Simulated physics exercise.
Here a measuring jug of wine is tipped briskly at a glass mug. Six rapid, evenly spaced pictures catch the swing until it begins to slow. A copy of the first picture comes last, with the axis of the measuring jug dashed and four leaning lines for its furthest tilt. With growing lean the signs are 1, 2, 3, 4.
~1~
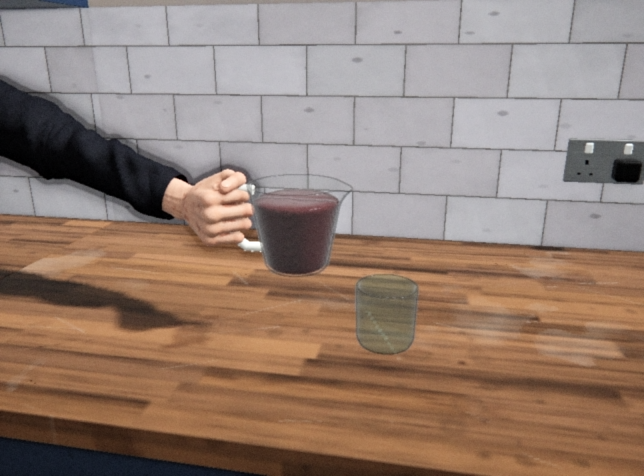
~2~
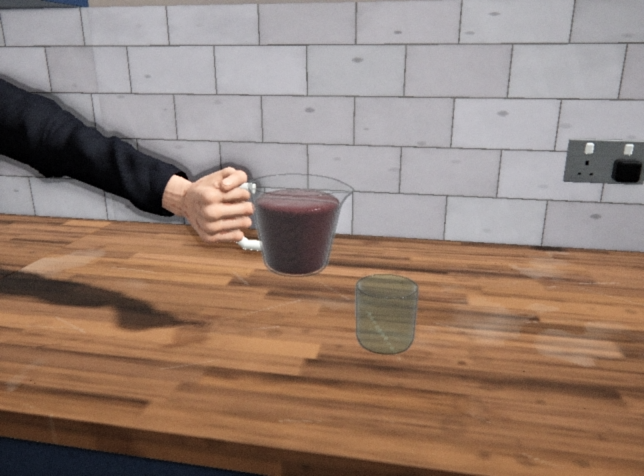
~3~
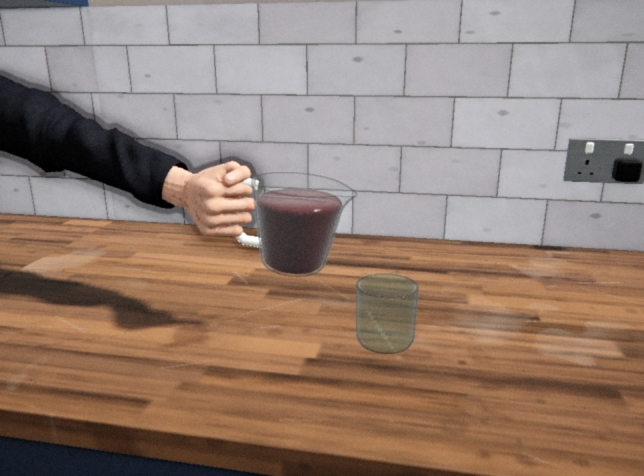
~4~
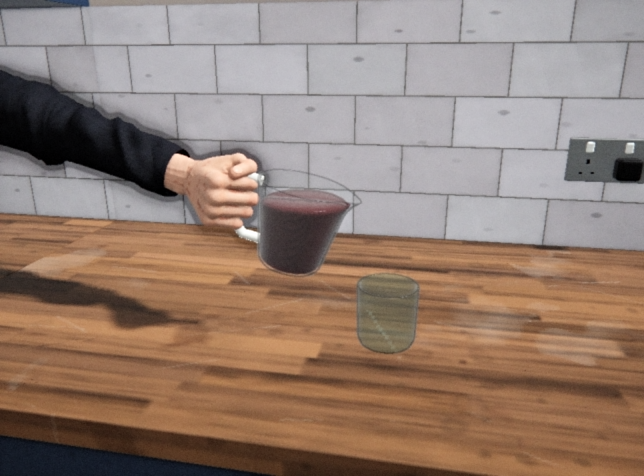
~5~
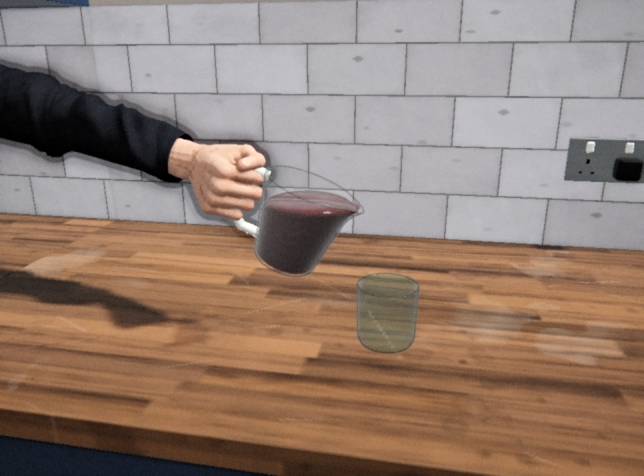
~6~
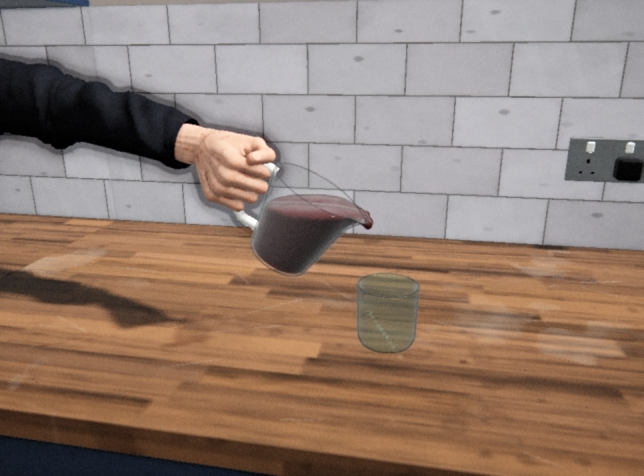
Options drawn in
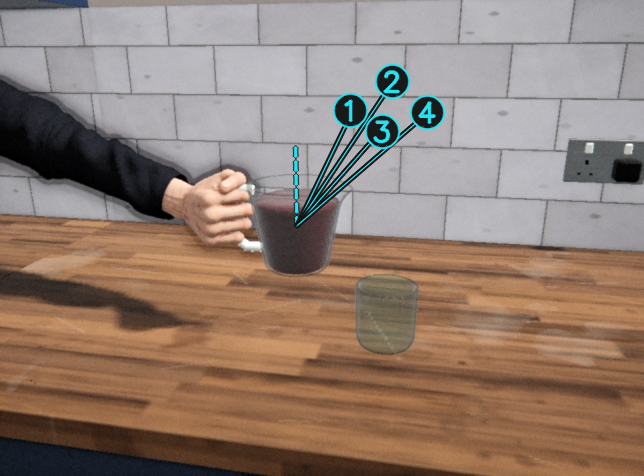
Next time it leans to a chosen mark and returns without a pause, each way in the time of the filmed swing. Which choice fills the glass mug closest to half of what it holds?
I would pick tilt 3.
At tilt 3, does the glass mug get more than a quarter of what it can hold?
Yes, clearly.
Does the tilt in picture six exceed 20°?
Yes, it does.
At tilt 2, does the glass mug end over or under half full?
Under.
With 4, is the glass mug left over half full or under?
Over.
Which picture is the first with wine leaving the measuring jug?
Picture 6.
In cyan, 1 at (344, 126); 2 at (383, 95); 3 at (369, 143); 4 at (414, 124).
For tilt 1, the glass mug ends with about 13 % of what it can hold.
For tilt 2, the glass mug ends with about 29 % of what it can hold.
For tilt 3, the glass mug ends with about 48 % of what it can hold.
For tilt 4, the glass mug ends with about 68 % of what it can hold.
